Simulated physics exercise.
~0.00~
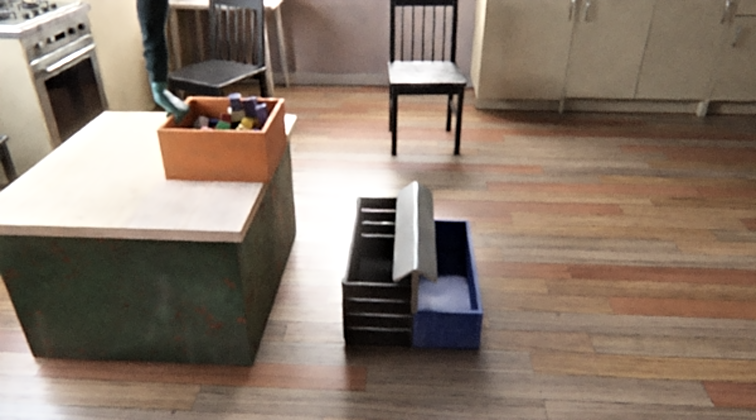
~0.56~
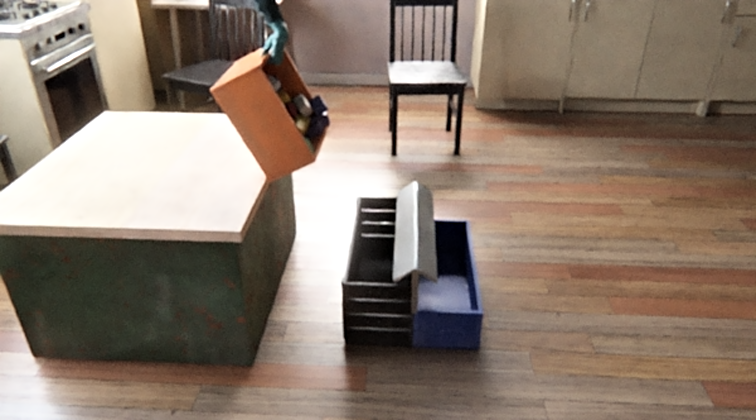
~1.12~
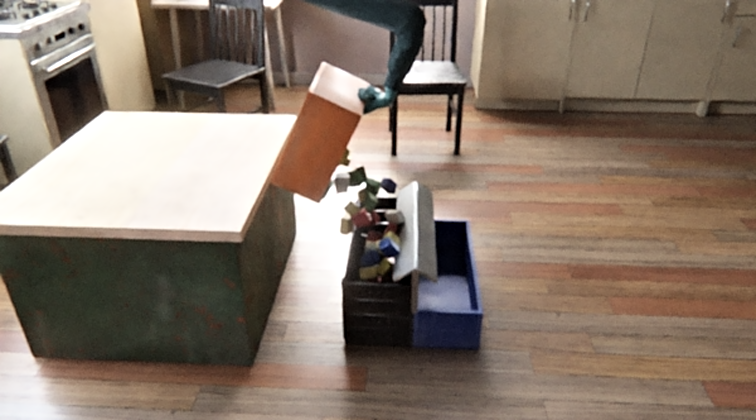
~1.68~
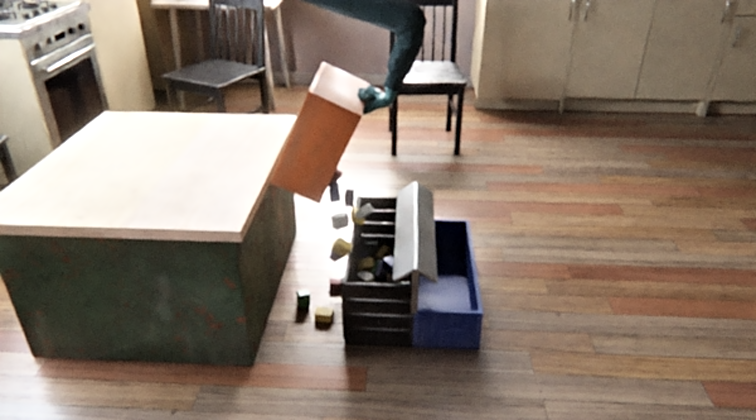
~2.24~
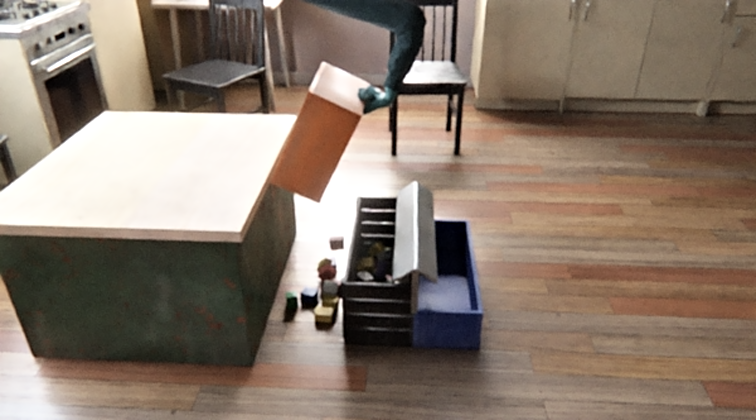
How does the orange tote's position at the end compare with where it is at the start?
At the start the orange tote sits upright on top of the bench, near its back right corner. By the end it is further right, held tipped over in the air just past the bench's edge.
